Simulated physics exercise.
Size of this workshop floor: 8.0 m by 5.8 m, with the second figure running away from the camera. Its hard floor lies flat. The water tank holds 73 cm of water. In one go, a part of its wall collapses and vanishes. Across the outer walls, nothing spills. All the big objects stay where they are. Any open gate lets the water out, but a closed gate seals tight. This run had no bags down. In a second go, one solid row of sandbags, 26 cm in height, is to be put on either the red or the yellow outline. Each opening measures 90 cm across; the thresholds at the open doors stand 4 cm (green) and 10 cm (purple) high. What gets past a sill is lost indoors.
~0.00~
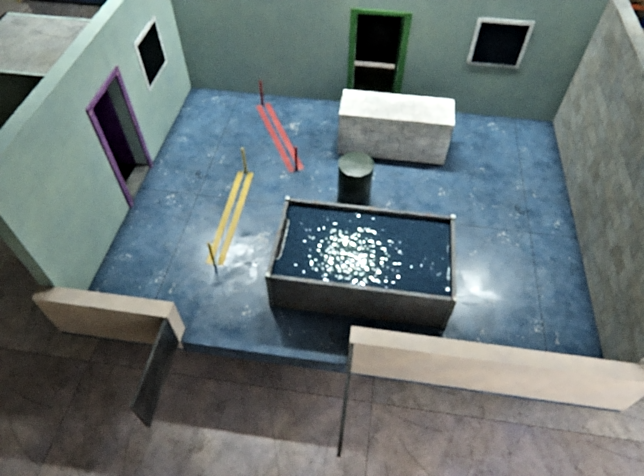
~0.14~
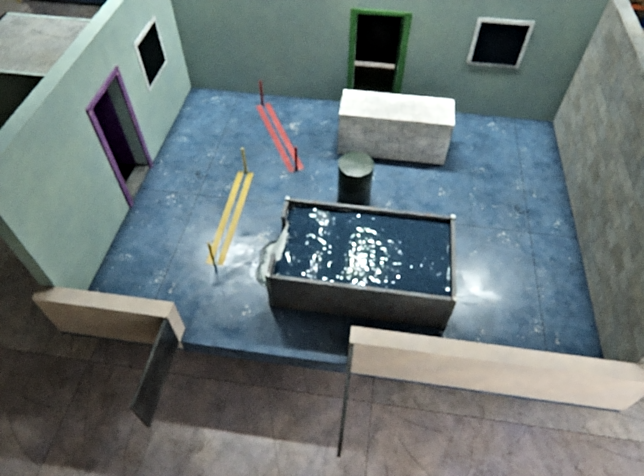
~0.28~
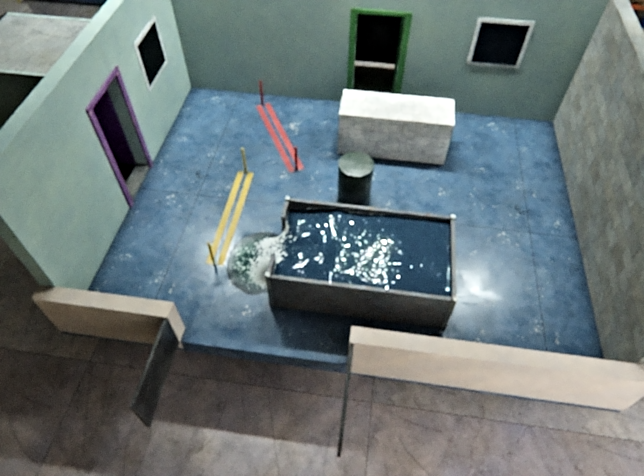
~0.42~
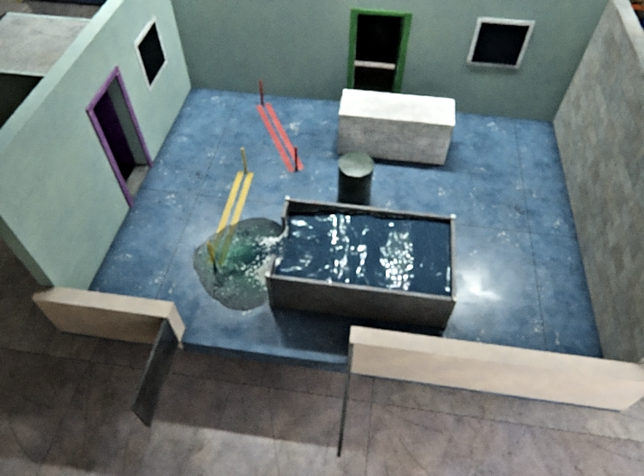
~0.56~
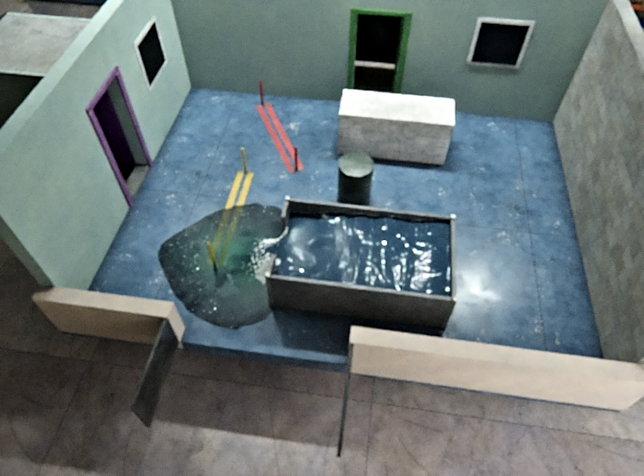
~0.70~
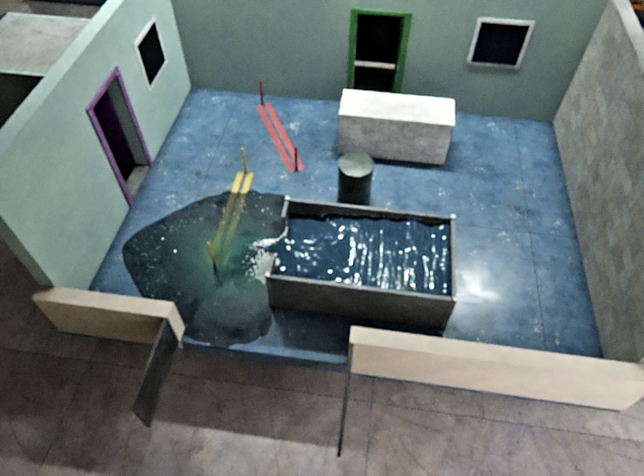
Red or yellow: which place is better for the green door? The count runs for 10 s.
Red.
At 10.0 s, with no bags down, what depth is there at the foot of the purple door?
The depth there is around 8.5 cm.
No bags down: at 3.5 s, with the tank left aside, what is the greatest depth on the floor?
26 cm.
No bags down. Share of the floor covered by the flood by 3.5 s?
The flood covers close to 30 per cent of the floor.
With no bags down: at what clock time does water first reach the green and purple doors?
Green 4.5 s, purple 1.1 s.
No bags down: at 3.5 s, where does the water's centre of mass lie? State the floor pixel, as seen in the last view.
The water's centre sits near (268, 244).
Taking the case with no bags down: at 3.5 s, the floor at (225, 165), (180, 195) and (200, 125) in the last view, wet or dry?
In that order: Under water, flooded, under water.
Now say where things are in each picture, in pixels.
The first picture shows still water, 73 cm deep, in the water tank at (364, 248).
In the second picture, the front is at a hidden place, 0.5 m from the gap at (282, 255); 0.2 m2 of floor is under water; 73 cm left at the back of the water tank.
In the third picture, the front is at (238, 249), 0.9 m from the gap at (282, 256); 0.7 m2 of floor is under water; 73 cm left at the back of the water tank.
In the fourth picture, water pours out at (282, 257) and has run 1.4 m, to (202, 250); typically 7 cm deep outside, 73 cm at the water tank's back.
In the fifth picture, water pours out at (282, 257) and has run 2.0 m, to (163, 257); typically 5 cm deep outside, 73 cm at the water tank's back.
In the sixth picture, the front is at (129, 253), 2.6 m from the gap at (282, 256); 5.2 m2 of floor is under water; 71 cm left at the back of the water tank.
After 1.4 s water covers 25 % of the floor and is deepest (44 cm) near (276, 268) in the run without bags; in at the green door, 0 L with no bags, 0 L with the row on red, 0 L on yellow.
After 2.2 s water covers 25 % of the floor and is deepest (36 cm) near (276, 268) in the run without bags; in at the green door, 0 L with no bags, 0 L with the row on red, 0 L on yellow.
After 3.5 s water covers 30 % of the floor and is deepest (26 cm) near (276, 268) in the run without bags; in at the green door, 0 L with no bags, 0 L with the row on red, 3 L on yellow.
After 6.0 s water covers 45 % of the floor and is deepest (20 cm) near (92, 283) in the run without bags; in at the green door, 0 L with no bags, 0 L with the row on red, 20 L on yellow.
After 10.0 s water covers 75 % of the floor and is deepest (14 cm) near (544, 123) in the run without bags; in at the green door, 7 L with no bags, 0 L with the row on red, 50 L on yellow.
